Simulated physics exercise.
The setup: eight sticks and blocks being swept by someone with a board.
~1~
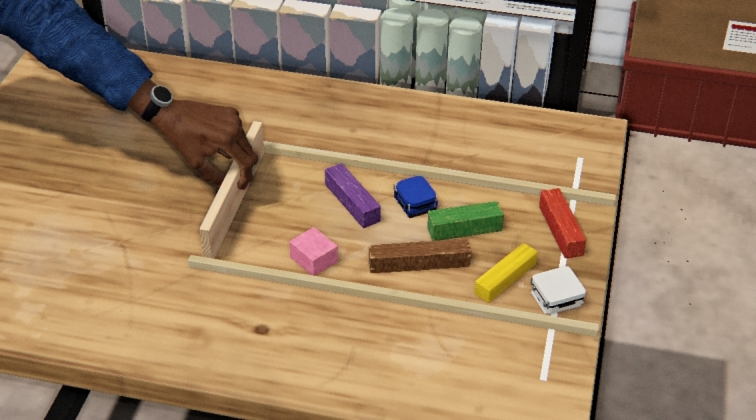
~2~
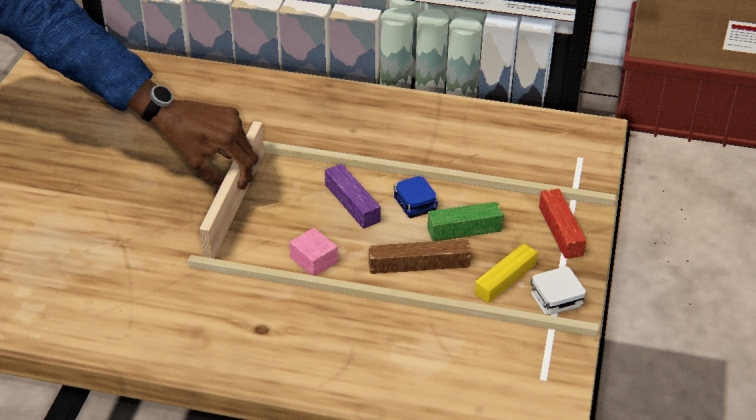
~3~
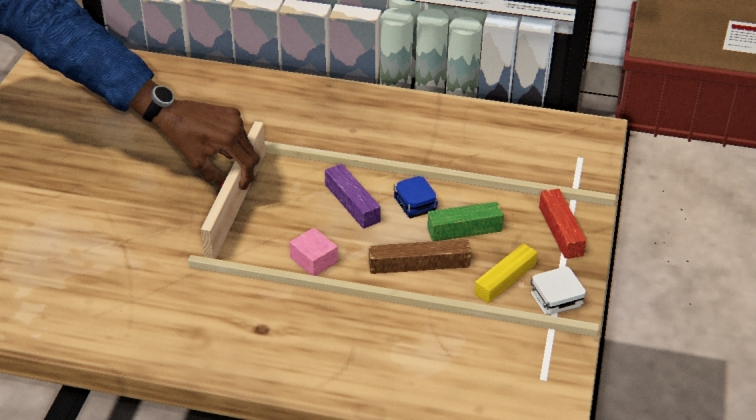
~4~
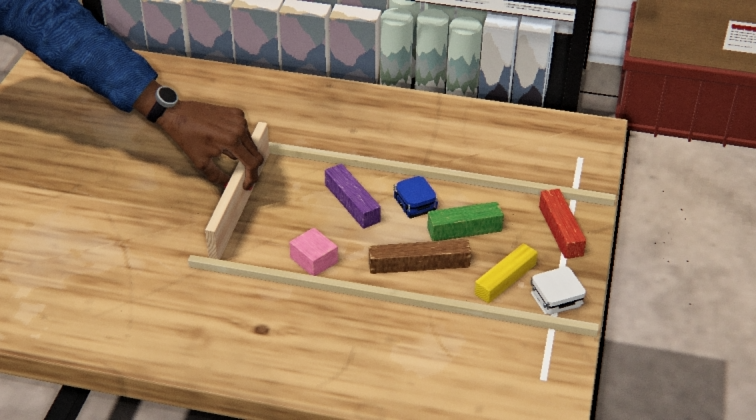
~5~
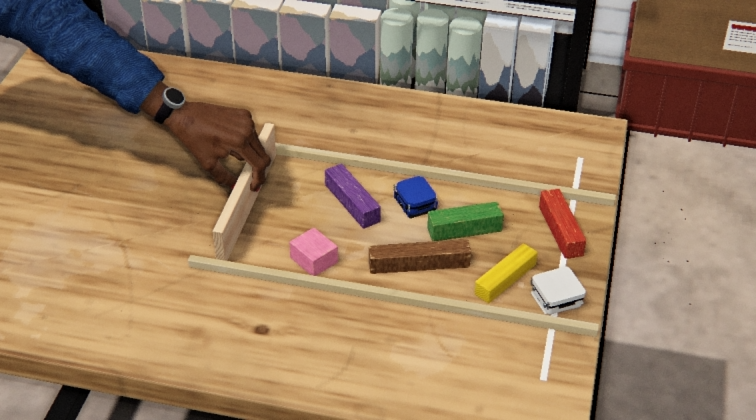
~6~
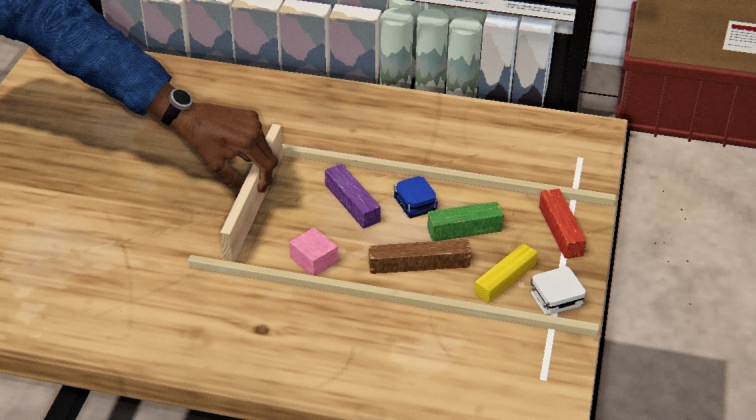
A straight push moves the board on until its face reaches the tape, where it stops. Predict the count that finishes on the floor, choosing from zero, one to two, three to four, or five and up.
The count on the floor is five and up.
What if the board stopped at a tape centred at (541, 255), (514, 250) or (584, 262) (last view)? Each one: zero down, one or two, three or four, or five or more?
In turn: Just one or two; zero; more than four.
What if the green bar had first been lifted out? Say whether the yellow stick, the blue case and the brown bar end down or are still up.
Yellow stick: Is gone; blue case: Is still there; brown bar: Is gone.
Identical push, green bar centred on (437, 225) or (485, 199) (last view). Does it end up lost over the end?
Trial 1: Over the edge; trial 2: Over the edge.
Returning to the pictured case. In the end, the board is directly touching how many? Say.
The answer is 2.
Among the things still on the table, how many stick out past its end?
As for overhanging, the count is 1.
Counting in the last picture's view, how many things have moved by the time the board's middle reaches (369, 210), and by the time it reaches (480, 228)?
Tally at point one: 4; at point two: 8.
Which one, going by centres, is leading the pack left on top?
Blue case.
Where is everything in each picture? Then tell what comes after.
In the first frame, white case (558, 292); red bar (562, 223); yellow stick (506, 273); board (234, 189); tape (564, 258).
In the second frame, red bar (562, 223); brown bar (419, 256).
In the third frame, yellow stick (506, 273); green bar (465, 222).
In the fourth frame, white case (558, 292); purple bar (352, 196).
In the fifth frame, red bar (562, 223); blue case (416, 197).
In the sixth frame, white case (558, 292); red bar (562, 223); yellow stick (506, 273); board (253, 192); tape (564, 258).
Early on, none off yet; white case at rest near (558, 292); red bar at rest near (562, 223); yellow stick at rest near (508, 274).
Finally, the number that fall off is five or more; lost, brown bar, green bar, yellow stick, red bar and white case.
